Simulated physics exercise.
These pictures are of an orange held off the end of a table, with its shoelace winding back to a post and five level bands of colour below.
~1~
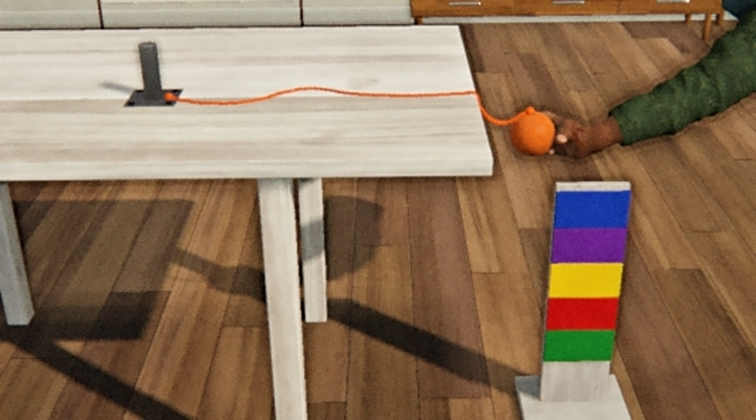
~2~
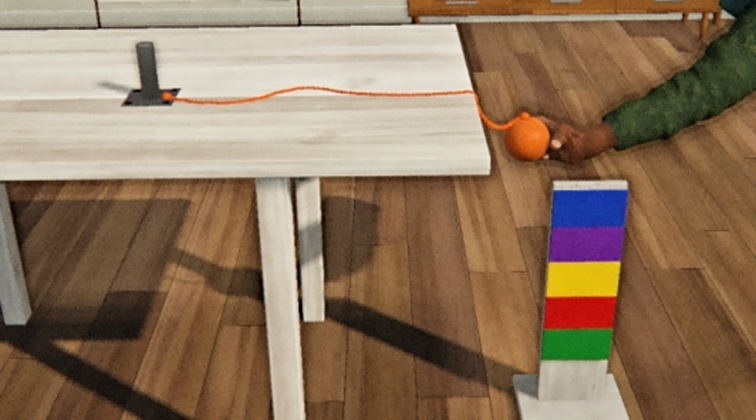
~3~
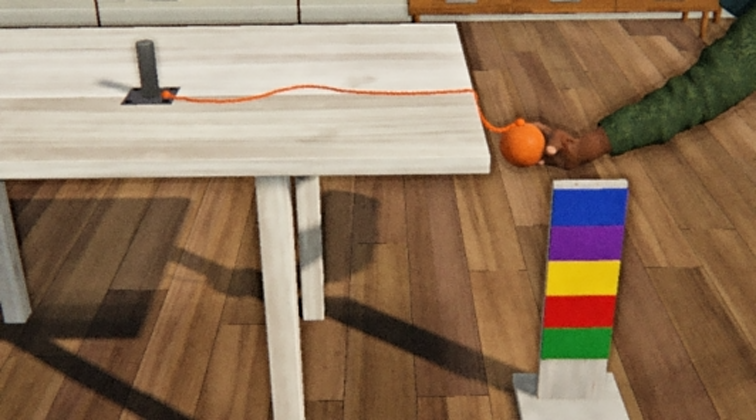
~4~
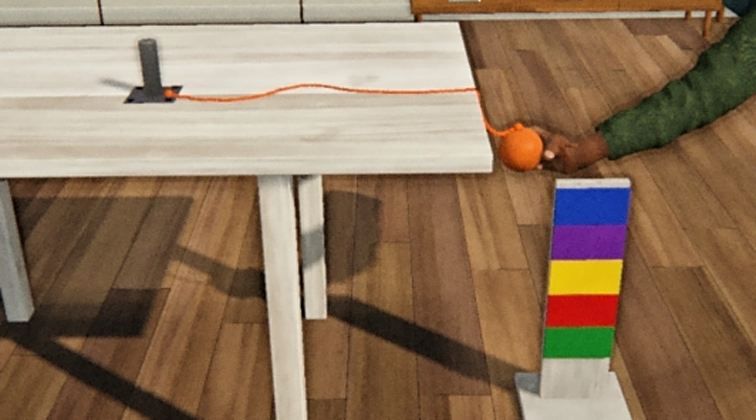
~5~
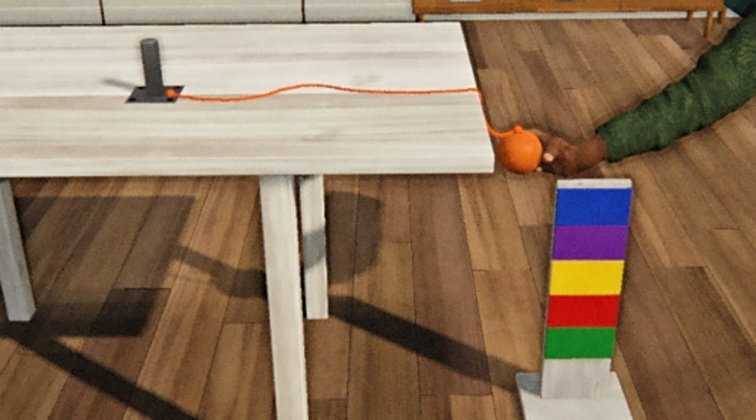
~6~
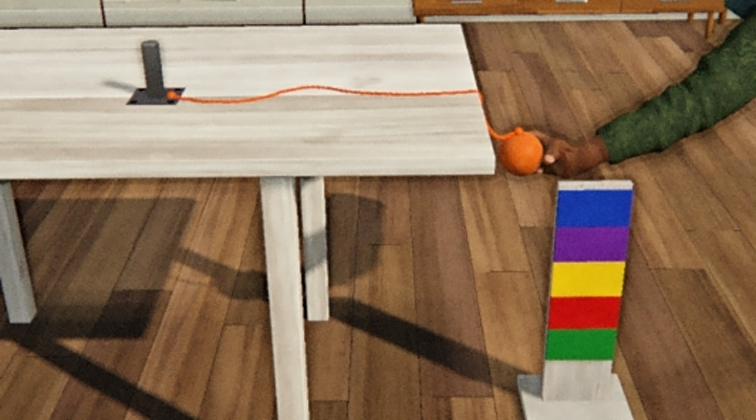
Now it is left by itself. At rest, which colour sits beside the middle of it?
Its centre is beside blue.
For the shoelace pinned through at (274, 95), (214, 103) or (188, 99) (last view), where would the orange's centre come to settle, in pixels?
Going through the three tries, you get (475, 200), (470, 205) and (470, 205).
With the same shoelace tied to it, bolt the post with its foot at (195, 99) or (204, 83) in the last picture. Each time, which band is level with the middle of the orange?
Going case by case, it's purple and then purple.
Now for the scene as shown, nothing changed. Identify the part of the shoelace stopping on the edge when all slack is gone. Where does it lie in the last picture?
At (460, 93).
A little later, orange near (482, 194); level with blue.
Next, orange near (487, 204); level with blue.
Later still, orange near (467, 208); level with blue.
When it is over, orange near (466, 209); level with blue. The blue one.
